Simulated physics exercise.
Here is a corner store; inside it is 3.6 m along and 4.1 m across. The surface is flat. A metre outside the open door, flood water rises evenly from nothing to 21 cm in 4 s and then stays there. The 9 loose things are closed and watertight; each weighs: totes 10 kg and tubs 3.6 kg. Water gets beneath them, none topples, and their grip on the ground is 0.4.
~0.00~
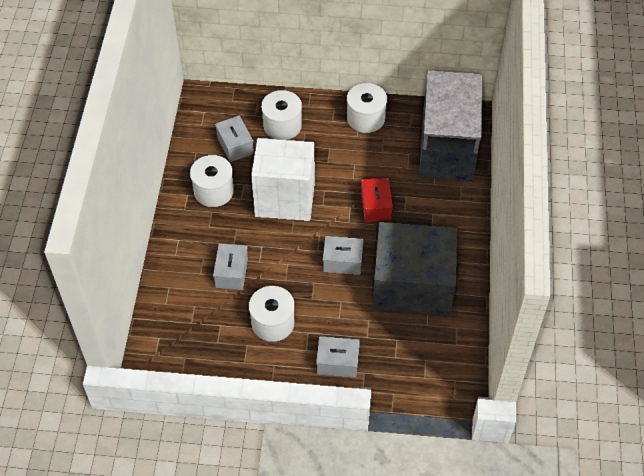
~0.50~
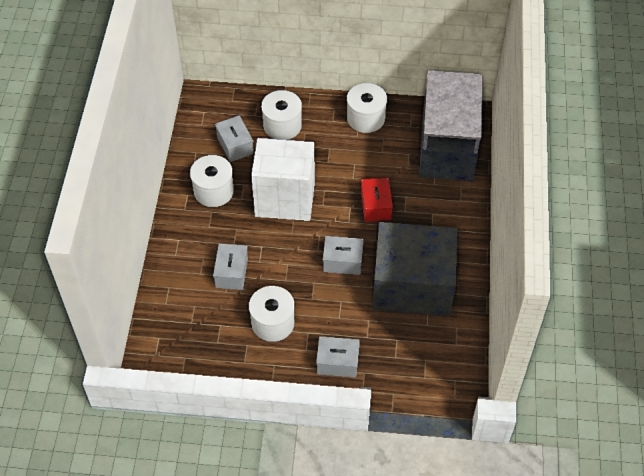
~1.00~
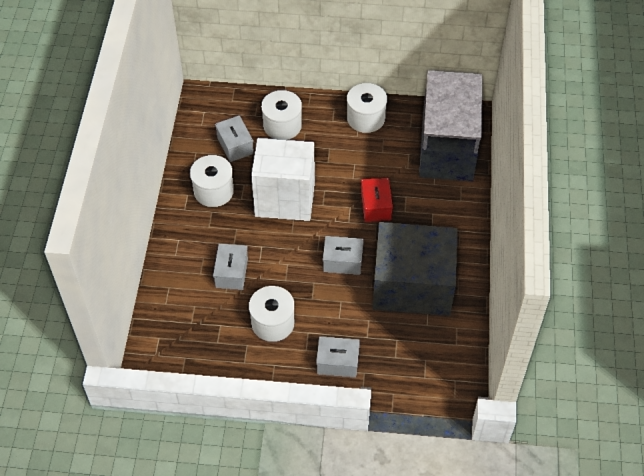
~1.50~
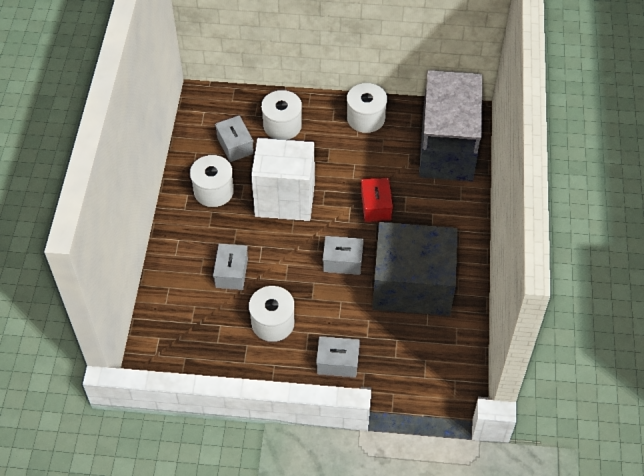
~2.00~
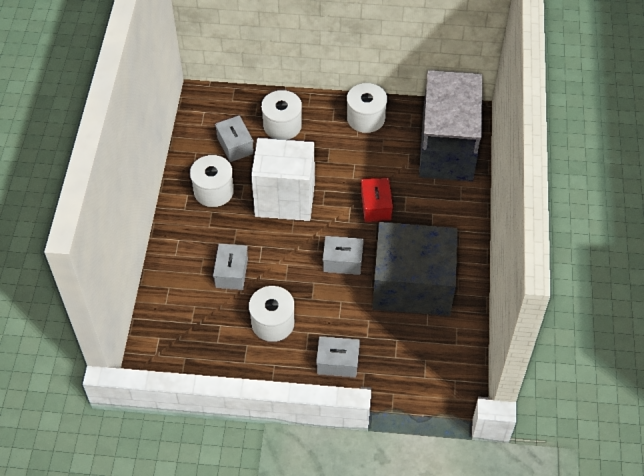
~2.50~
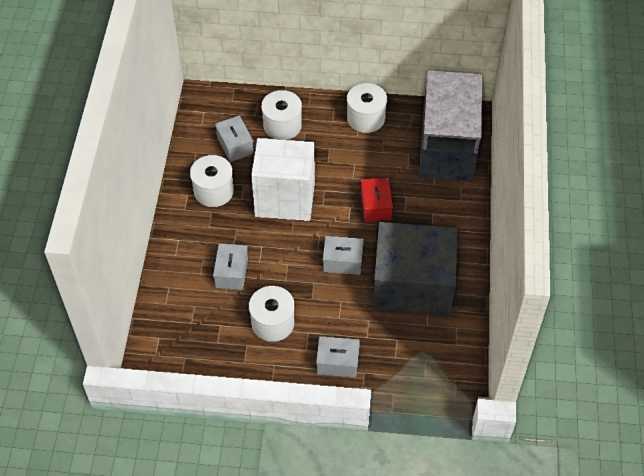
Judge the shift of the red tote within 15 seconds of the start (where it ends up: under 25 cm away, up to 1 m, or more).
Red tote is nudged along.
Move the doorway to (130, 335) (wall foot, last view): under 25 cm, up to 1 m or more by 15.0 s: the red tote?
In that case the red tote travels far.
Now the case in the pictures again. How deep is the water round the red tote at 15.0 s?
Roughly 10 cm.
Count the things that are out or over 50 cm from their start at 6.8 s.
By then 1.
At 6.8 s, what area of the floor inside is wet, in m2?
Some 11.0 m2.
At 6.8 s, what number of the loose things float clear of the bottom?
I count 0.
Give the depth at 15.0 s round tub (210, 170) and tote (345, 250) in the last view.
Roughly 12 and 11 cm.
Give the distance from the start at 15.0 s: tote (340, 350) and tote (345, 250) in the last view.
In turn: 20 cm, 30 cm.
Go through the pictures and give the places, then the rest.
In the first frame, the red tote at (377, 193) rests on the ground; water covers 0.0 m2; 0 of 9 have shifted.
In the second frame, the red tote at (377, 193), on the bottom; water covers 0.0 m2; 0 of 9 have shifted.
In the third frame, the red tote at (377, 193), on the bottom; 0.0 m2 under water; 0 of 9 have shifted.
In the fourth frame, the red tote at (377, 193) rests on the ground; 0.0 m2 under water; 0 of 9 have shifted.
In the fifth frame, the red tote at (377, 193) rests on the ground; 0.0 m2 under water; 0 of 9 have shifted.
In the sixth frame, the red tote at (377, 193), on the bottom; 0.4 m2 under water; 0 of 9 have shifted.
After 3.5 s the red tote is near (377, 193), 0.0 m from its start, aground; 0 afloat.
After 6.8 s the red tote is near (377, 193), 0.0 m from its start, aground; 0 afloat.
After 11.0 s the red tote is near (376, 193), 0.0 m from its start, aground; 7 afloat.
After 15.0 s the red tote is near (387, 224), 0.4 m from its start, afloat; 9 afloat.
